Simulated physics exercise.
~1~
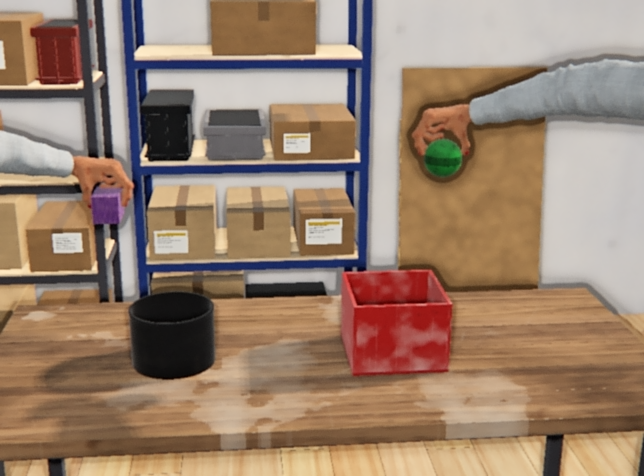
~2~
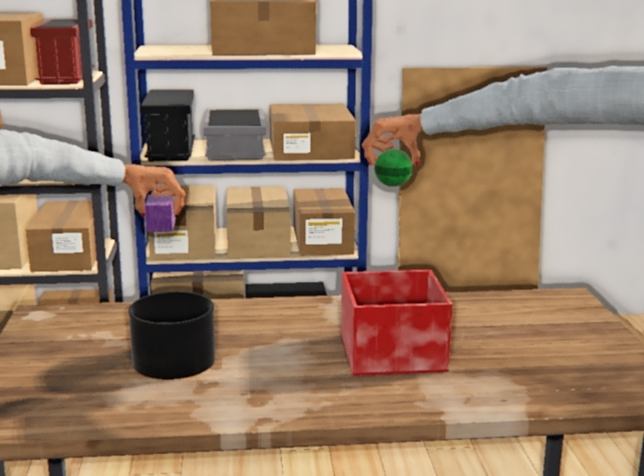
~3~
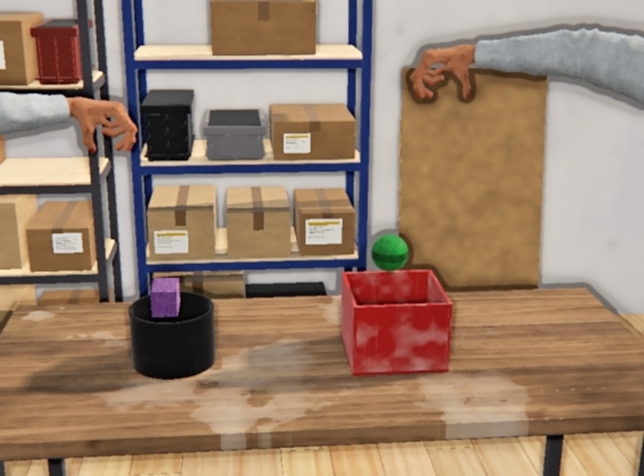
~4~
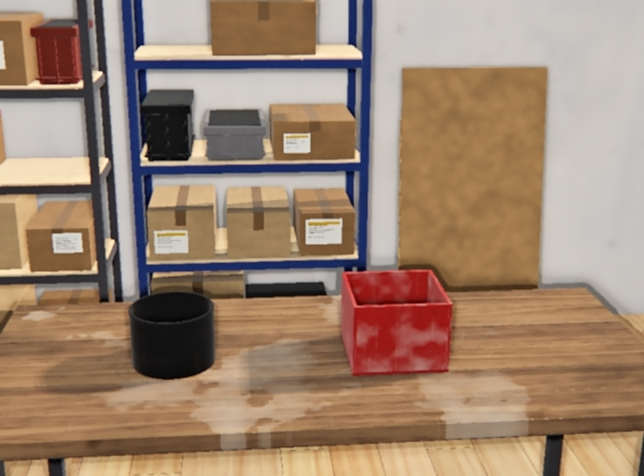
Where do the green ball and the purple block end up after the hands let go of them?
The green ball drops into the red crate on the right, and the purple block drops into the black bin on the left.
